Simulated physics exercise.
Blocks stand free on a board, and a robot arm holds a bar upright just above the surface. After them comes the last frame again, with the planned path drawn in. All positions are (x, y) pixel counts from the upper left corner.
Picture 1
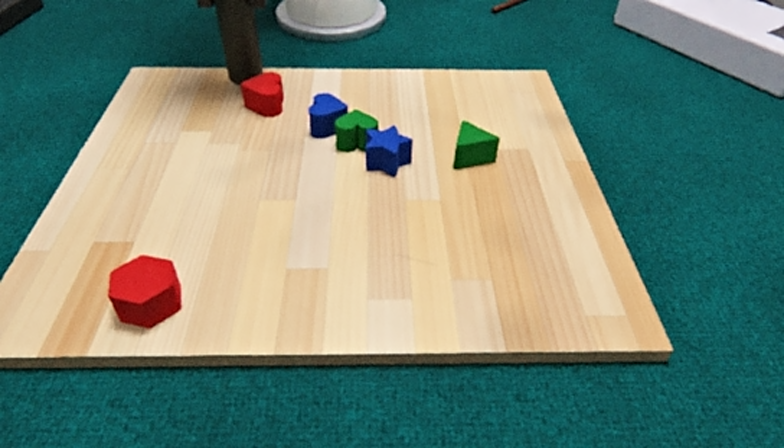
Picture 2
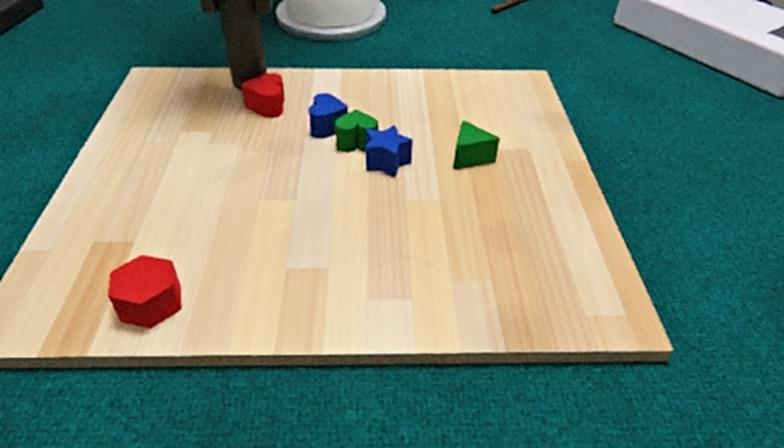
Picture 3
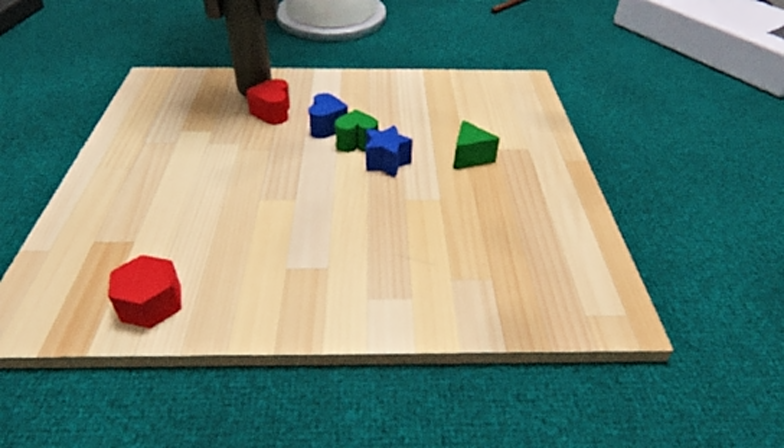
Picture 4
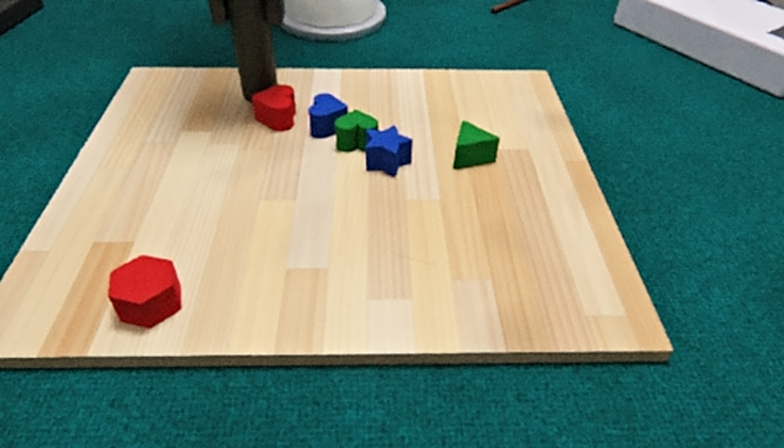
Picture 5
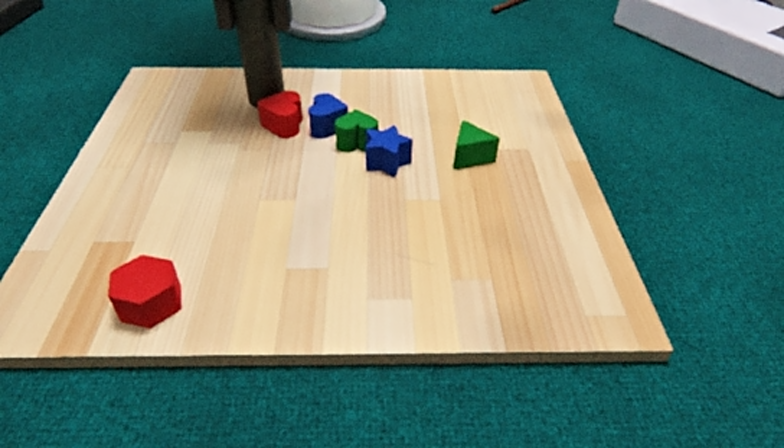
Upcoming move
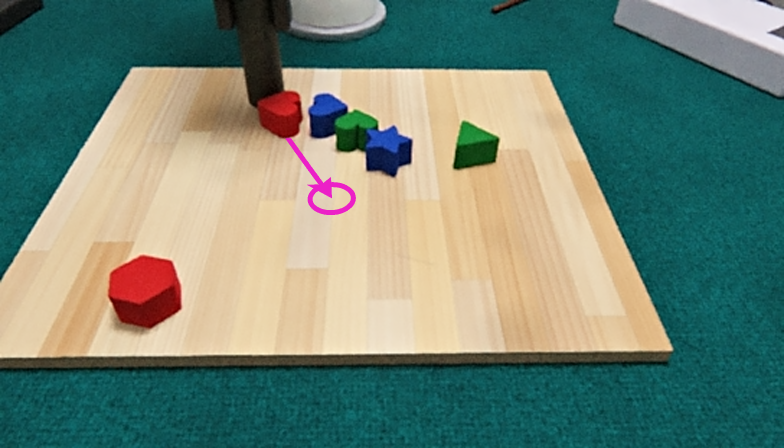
Dark upright bar nudging a red heart-shaped block slightly right and towards the viewer on a wooden board, other blocks staying still.
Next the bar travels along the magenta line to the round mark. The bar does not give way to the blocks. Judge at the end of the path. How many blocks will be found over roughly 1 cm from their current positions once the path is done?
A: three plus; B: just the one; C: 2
B - just the one.
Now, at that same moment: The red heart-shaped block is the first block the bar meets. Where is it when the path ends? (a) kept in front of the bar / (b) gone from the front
a.
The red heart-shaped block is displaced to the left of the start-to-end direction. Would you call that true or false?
True - the claim holds.
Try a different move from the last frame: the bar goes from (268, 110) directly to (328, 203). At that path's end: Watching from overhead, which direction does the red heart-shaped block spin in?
The red heart-shaped block rotates counterclockwise.
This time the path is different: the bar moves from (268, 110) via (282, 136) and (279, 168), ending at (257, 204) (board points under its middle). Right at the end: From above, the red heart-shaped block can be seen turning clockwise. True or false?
That claim is false.
The line goes straight from (268, 110) to (332, 198).
On the path given first. One third of the way, bar (286, 128); red heart-shaped block (306, 129), turned 10° anticlockwise; blue heart-shaped block (330, 106), turned 25° anticlockwise.
Two thirds of the way, bar (307, 157); red heart-shaped block (333, 158), turned 20° anticlockwise; blue heart-shaped block (330, 106), turned 25° anticlockwise.
At the end, bar (331, 189); red heart-shaped block (367, 188), turned 30° anticlockwise; blue heart-shaped block (330, 106), turned 25° anticlockwise; green heart-shaped block unmoved.
